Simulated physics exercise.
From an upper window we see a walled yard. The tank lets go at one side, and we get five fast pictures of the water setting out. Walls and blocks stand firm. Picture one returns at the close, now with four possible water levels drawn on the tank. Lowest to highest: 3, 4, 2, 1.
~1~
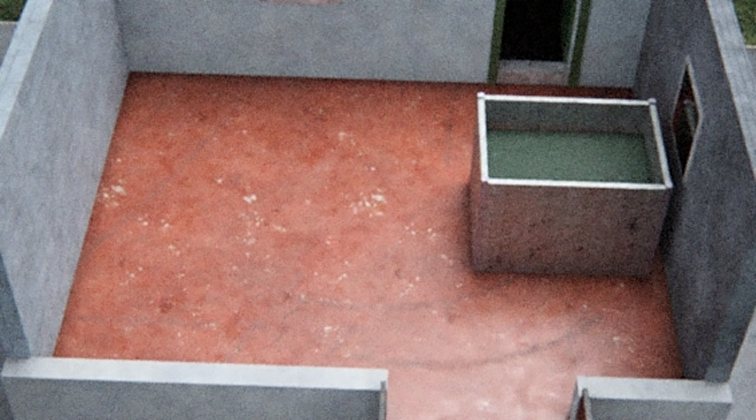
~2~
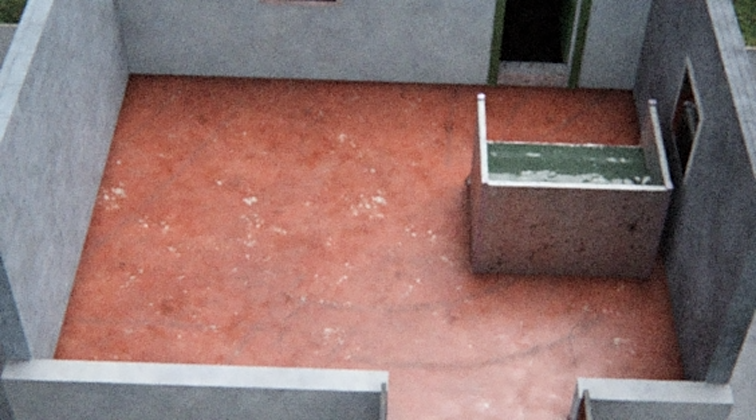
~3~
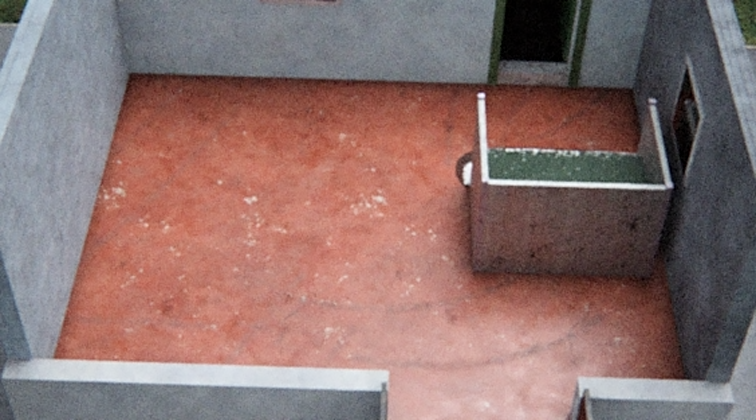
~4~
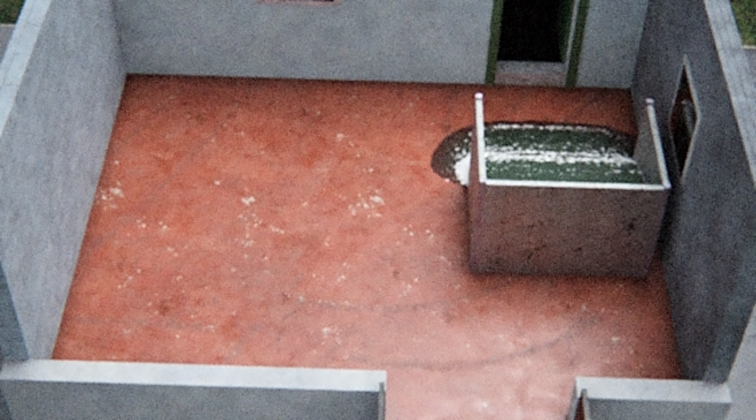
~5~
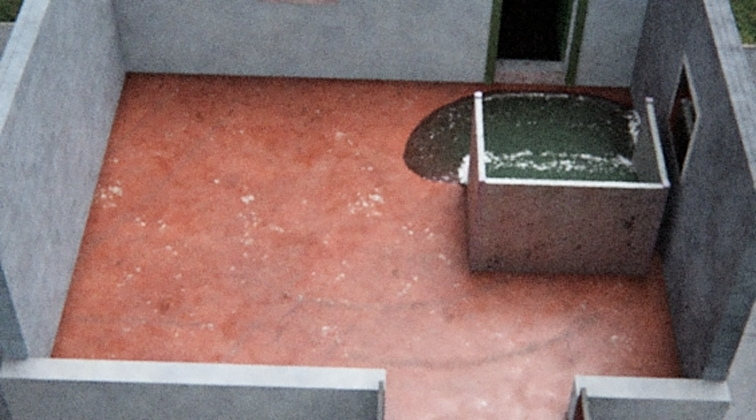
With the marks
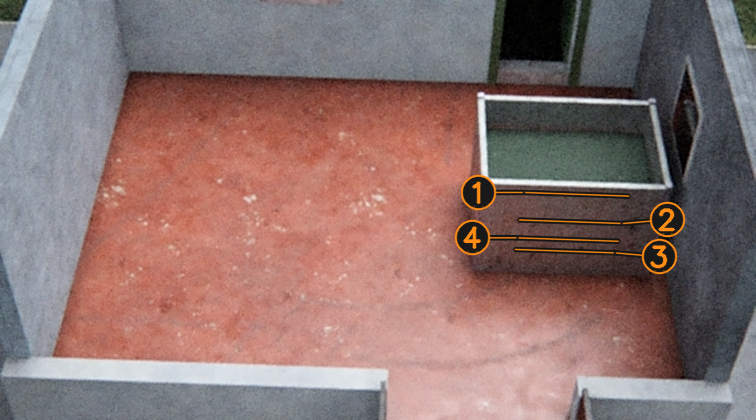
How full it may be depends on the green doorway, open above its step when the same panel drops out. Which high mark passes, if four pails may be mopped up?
3 is the one.
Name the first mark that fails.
It is 4.
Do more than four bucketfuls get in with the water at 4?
Yes.
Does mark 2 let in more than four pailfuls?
Yes, that goes wrong.
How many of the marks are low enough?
One of them.
On the marked copy, 1 at (576, 194); 2 at (570, 221); 3 at (565, 251); 4 at (567, 239); from the bottom up 3, 4, 2, 1.
If 1 is chosen, dozens of bucketfuls pour in.
If 2 is chosen, dozens of bucketfuls pour in.
If 3 is chosen, a bucket or two gets in.
If 4 is chosen, about 10 bucketfuls get in.
